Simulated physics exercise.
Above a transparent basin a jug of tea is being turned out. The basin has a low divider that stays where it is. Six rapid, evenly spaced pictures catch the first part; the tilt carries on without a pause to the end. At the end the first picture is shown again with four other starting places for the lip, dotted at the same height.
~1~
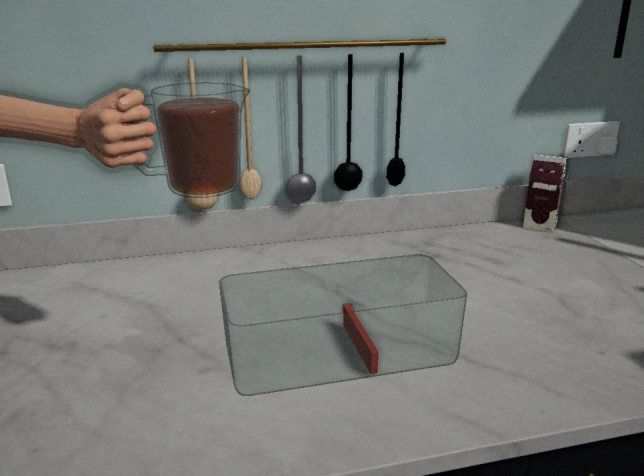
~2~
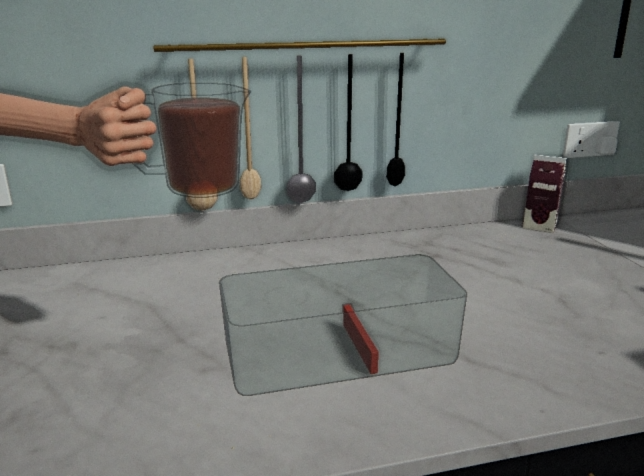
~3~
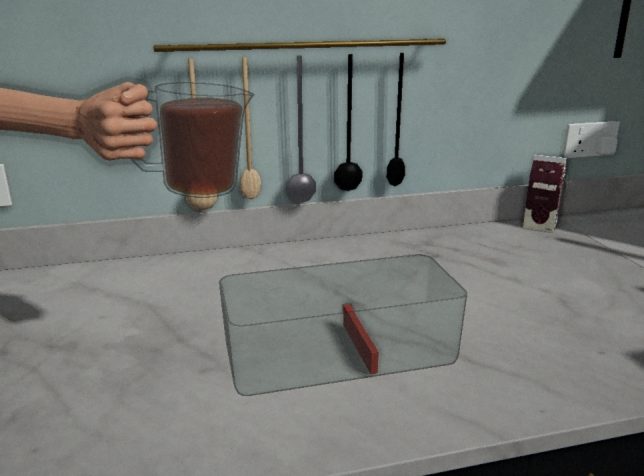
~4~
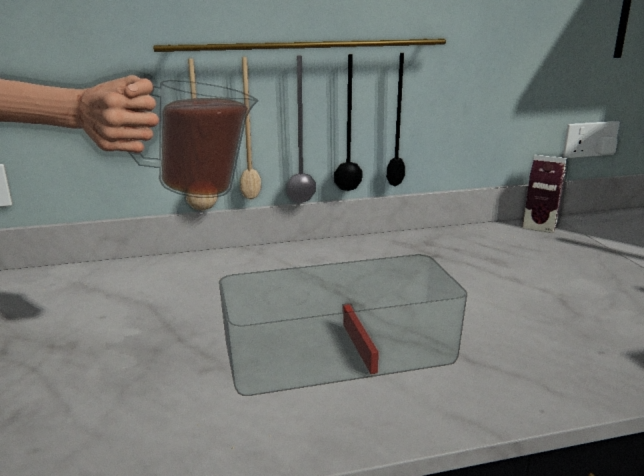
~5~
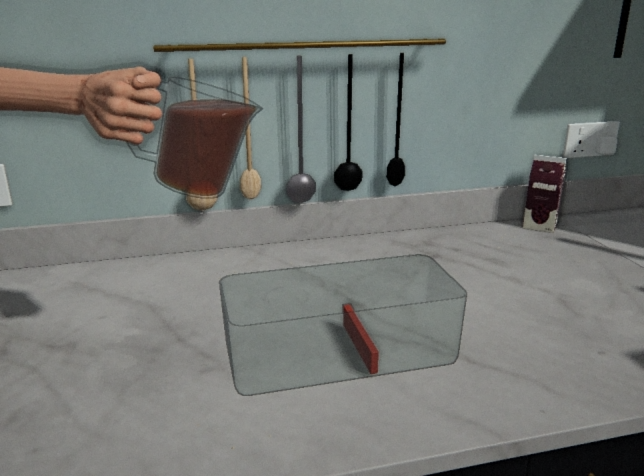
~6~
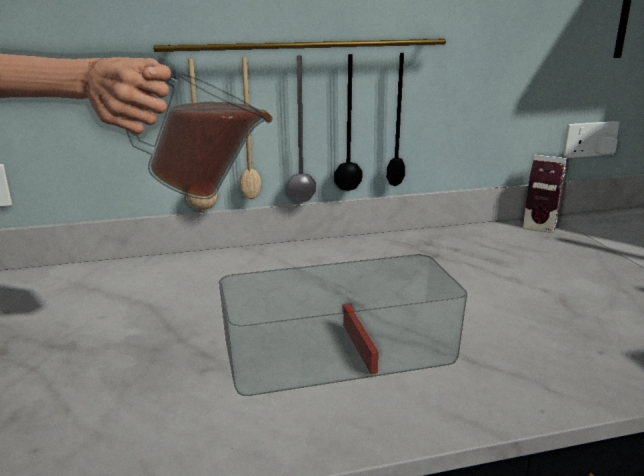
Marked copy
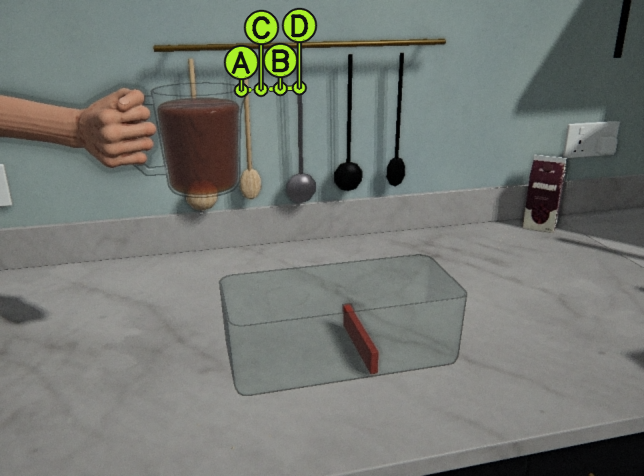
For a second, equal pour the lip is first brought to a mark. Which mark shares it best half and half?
I would pick dot B.
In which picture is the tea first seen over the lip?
Picture 6.
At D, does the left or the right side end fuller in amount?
More ends on the right.
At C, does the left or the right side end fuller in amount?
The left one.
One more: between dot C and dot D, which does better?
D it is.
On the marked copy, A at (241, 90); B at (280, 88); C at (261, 89); D at (299, 87).
For dot A, about 86 % ends left of the wall and 9 % right of it; 5 % is lost outside.
For dot B, about 49 % ends left of the wall and 48 % right of it; 3 % is lost outside.
For dot C, about 85 % ends left of the wall and 9 % right of it; 6 % is lost outside.
For dot D, about 22 % ends left of the wall and 76 % right of it.
